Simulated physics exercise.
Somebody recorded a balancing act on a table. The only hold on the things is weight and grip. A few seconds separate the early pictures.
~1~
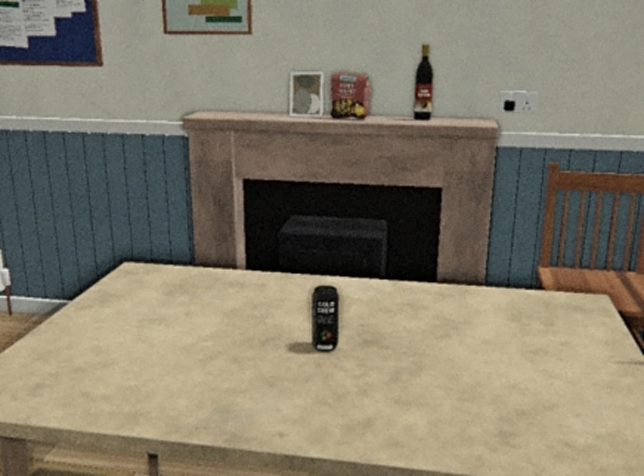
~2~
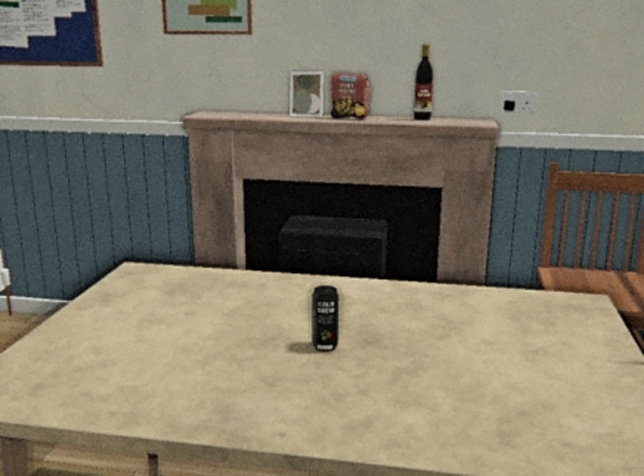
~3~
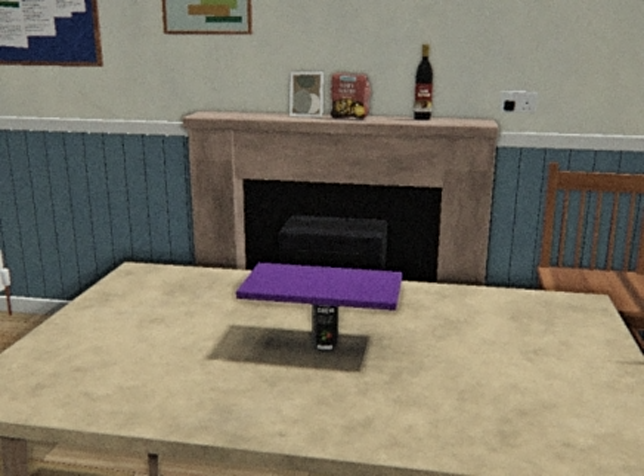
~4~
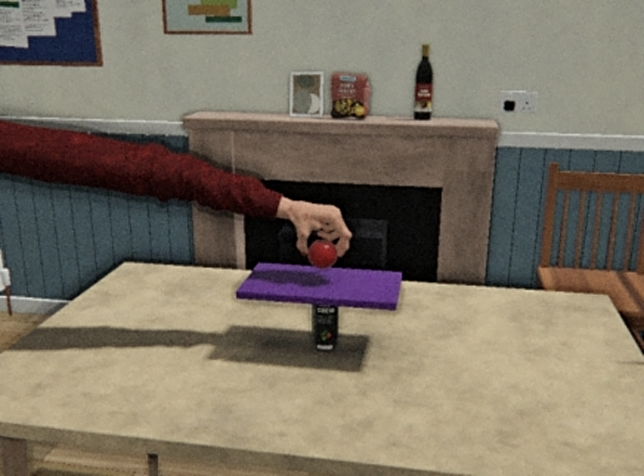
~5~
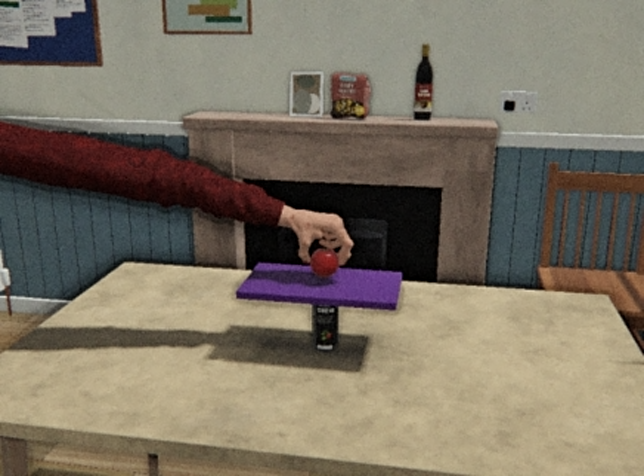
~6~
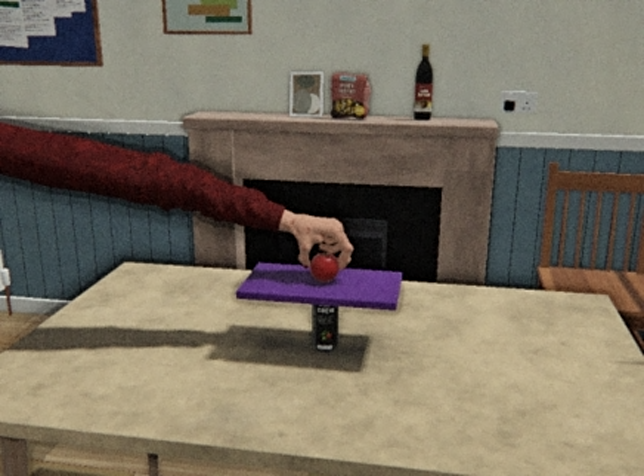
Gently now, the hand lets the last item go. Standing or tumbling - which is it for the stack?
The stack stays upright.
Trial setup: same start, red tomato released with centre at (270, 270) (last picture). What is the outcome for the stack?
Then it loses its balance.
Then, 0.20 s past the last view, nothing moves.
Then, 0.40 s past the last view, red tomato resting near (325, 268).
Finally, all 3 still in place. Final places as the last picture's camera would see them, red tomato near (325, 268). The stack keeps its balance.
